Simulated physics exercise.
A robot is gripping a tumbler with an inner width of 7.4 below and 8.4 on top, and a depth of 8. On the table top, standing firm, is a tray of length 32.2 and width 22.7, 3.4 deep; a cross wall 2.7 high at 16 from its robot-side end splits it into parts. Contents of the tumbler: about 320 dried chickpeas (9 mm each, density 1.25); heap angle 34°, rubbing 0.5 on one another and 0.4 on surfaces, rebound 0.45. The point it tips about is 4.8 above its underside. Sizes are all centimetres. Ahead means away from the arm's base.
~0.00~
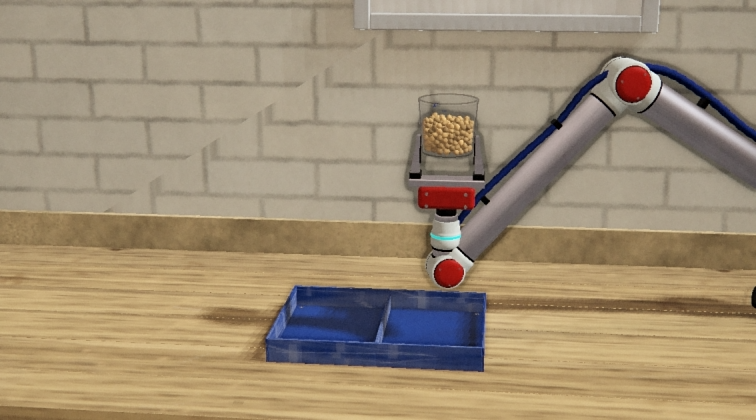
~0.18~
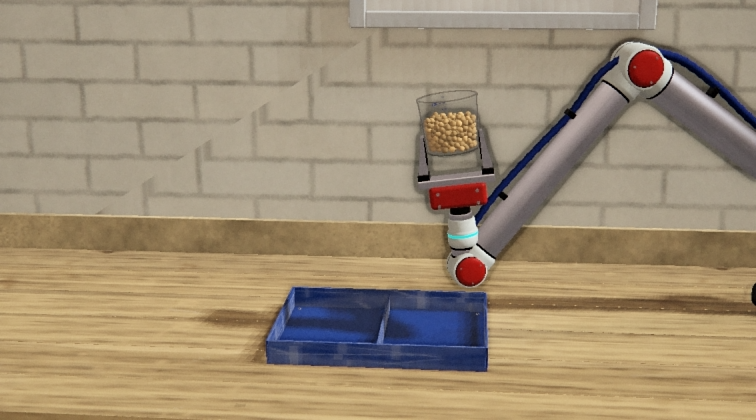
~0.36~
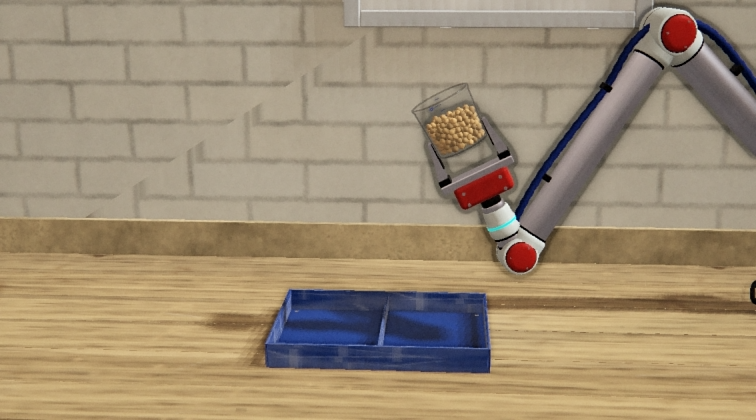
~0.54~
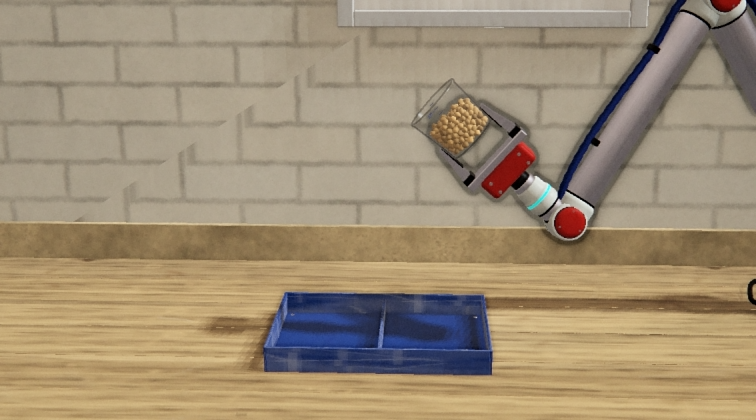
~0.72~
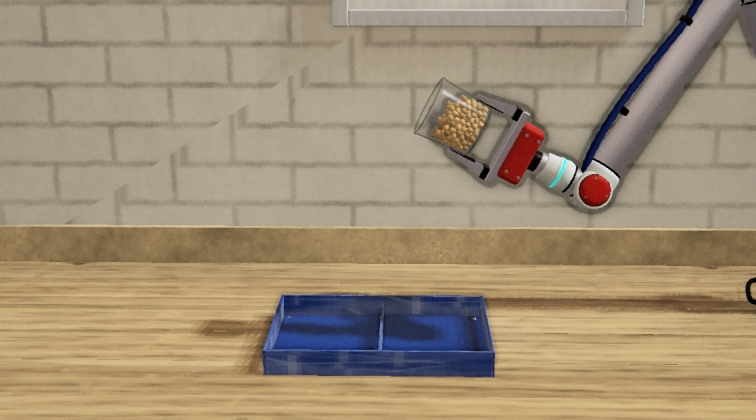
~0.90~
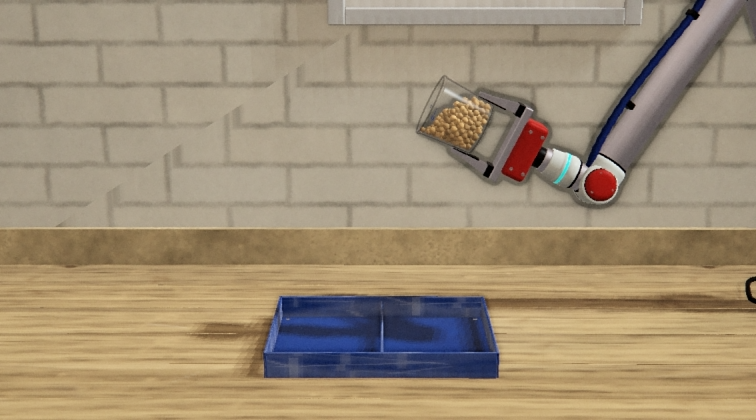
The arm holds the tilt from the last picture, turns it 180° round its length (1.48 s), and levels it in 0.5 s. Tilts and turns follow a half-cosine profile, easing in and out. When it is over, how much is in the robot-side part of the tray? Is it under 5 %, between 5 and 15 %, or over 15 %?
Under 5 %.
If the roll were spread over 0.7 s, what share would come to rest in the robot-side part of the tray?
Then roughly 0 %.
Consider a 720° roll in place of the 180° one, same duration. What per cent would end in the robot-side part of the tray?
Then about 0 percent.
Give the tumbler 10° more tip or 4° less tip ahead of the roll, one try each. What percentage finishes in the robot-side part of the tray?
Estimates: Close to 10 % and 0 %.
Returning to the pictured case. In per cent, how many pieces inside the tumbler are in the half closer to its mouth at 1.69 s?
About 30 %.
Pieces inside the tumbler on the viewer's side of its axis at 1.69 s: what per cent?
60 per cent, roughly.
After 1.69 s, tipped 64°, highest piece 38 above the table; 320 in the tumbler.
After 2.48 s, tipped 57°, highest piece 37 above the table; 309 in the tumbler, 7 in the robot-side part, 3 in the far-side part, 1 in flight or on a rim.
After 3.08 s, upright, highest piece 38 above the table; 309 in the tumbler, 6 in the far-side part, 5 in the robot-side part.
After 3.78 s, upright, highest piece 38 above the table; 309 in the tumbler, 6 in the far-side part, 5 in the robot-side part.
At rest, 309 in the tumbler, 6 in the far-side part, 5 in the robot-side part. That is 2 % in the robot-side part of the tray.
